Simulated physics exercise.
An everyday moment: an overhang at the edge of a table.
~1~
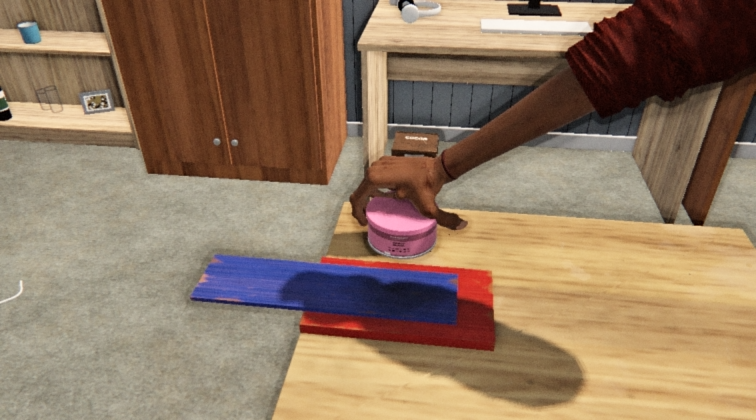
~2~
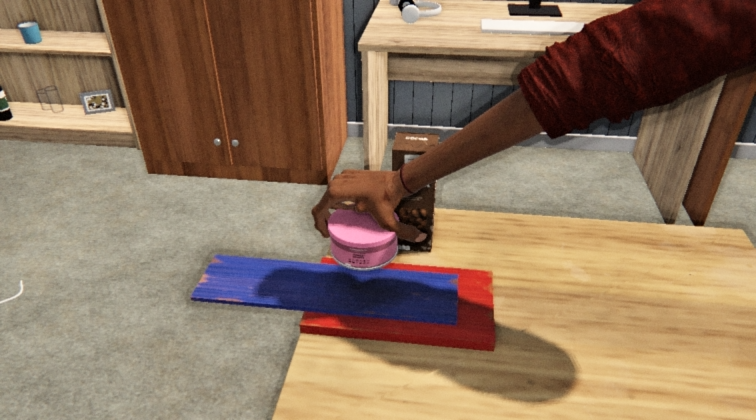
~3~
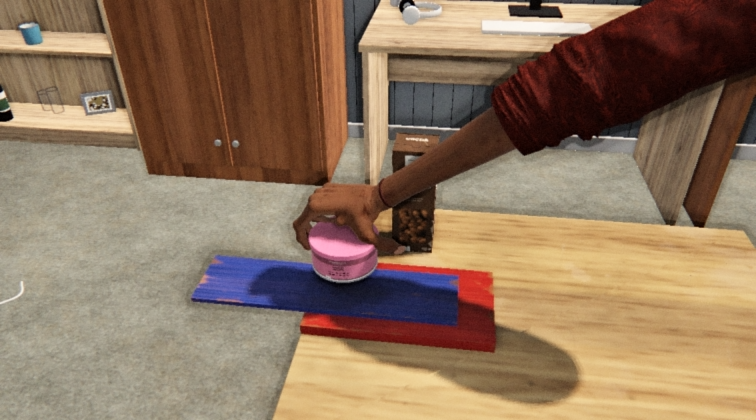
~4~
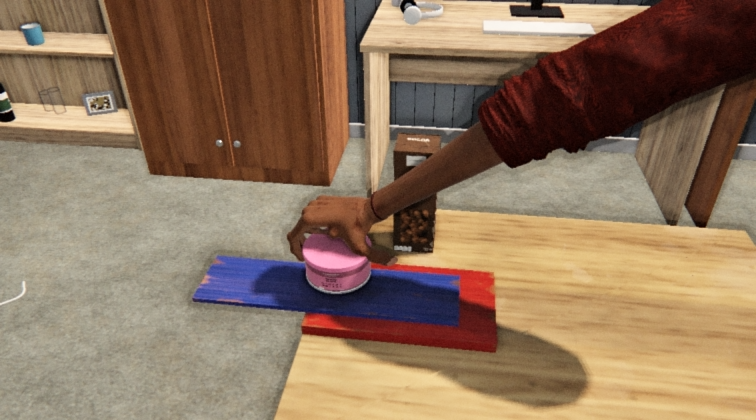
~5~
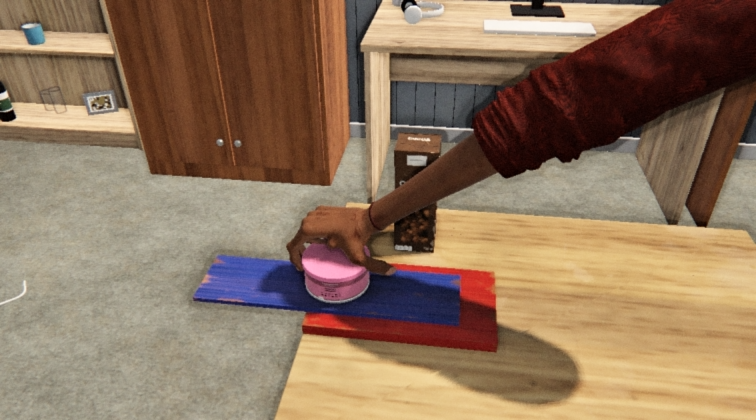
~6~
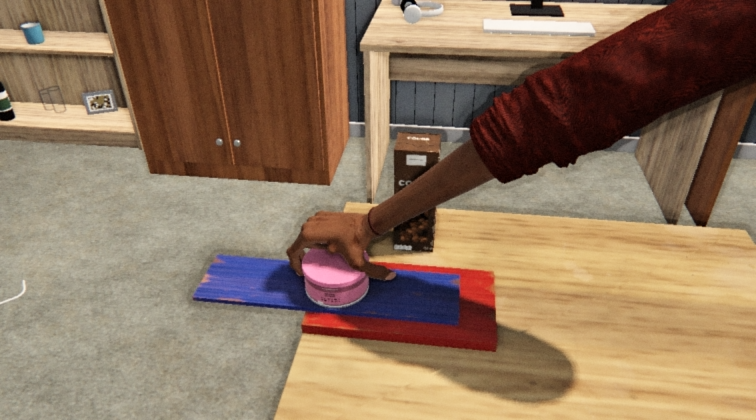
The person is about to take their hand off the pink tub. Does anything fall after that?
The board keeps its balance.
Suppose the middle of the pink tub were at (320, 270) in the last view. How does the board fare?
Then it holds.
Then, 0.60 s after the last picture, nothing has stirred.
Then, 1.40 s after the last picture, pink tub resting near (336, 274).
At rest, all 4 in place. Seen from the same camera at the end, pink tub near (337, 274). The board stays on the table.
